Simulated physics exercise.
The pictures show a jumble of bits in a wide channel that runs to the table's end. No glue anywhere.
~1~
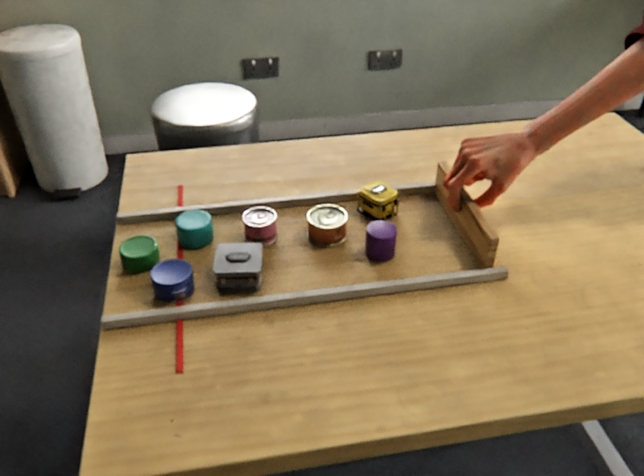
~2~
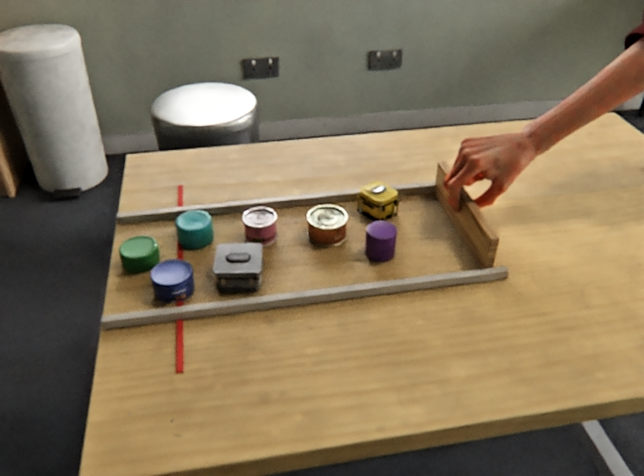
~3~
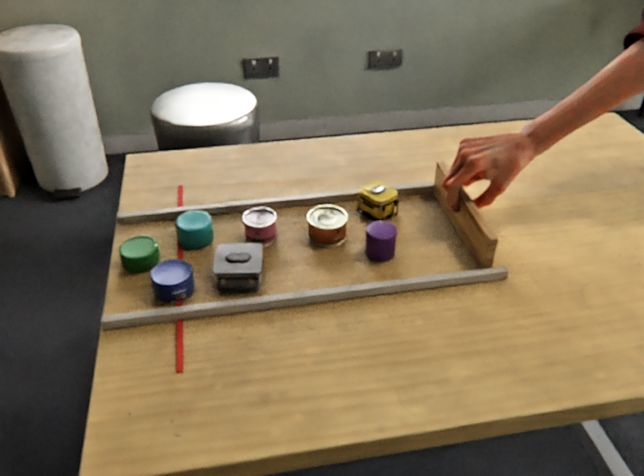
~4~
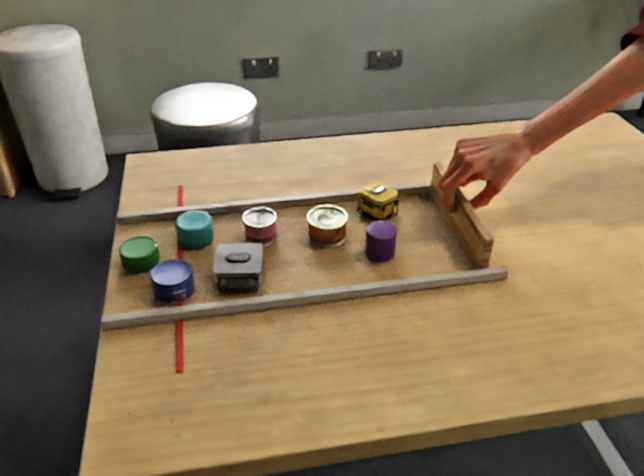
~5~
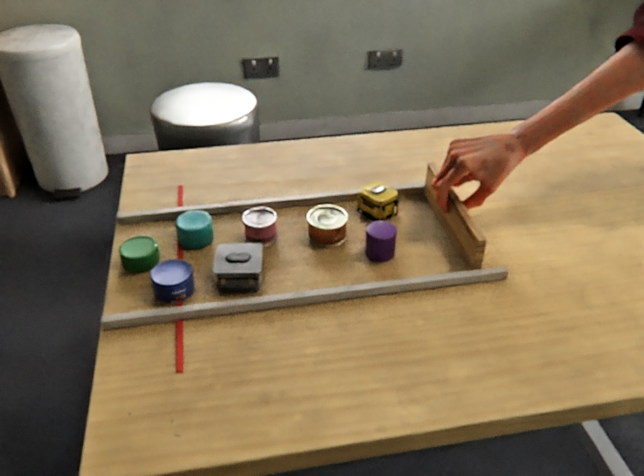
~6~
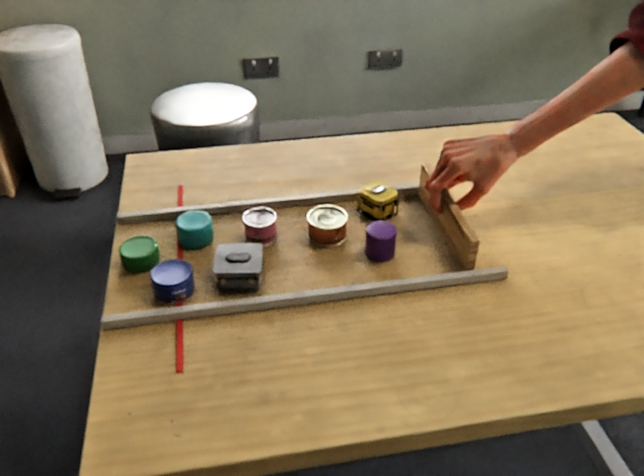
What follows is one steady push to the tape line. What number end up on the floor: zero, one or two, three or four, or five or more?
Outcome: The number that fall off is one or two.
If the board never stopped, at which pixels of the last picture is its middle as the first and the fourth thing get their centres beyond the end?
At (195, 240) for the first, at (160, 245) for the fourth.
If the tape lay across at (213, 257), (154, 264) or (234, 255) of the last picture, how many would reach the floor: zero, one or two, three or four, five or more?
In that order: No fall at all; three or four; not one.
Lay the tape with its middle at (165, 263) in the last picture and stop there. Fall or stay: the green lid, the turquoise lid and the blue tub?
The green lid falls; the turquoise lid drops off; the blue tub falls.
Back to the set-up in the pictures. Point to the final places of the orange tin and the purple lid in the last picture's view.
The orange tin stops around (158, 246); the purple lid around (163, 265).
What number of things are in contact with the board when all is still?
It touches 3.
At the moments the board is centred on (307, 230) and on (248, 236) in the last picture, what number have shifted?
By then 4, and 7.
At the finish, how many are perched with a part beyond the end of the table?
Overhanging: 2.
Soon after, none off yet; green lid at rest near (140, 254); blue tub at rest near (173, 281); turquoise lid at rest near (195, 230).
At rest, the number that fall off is one or two; fallen, turquoise lid and blue tub.
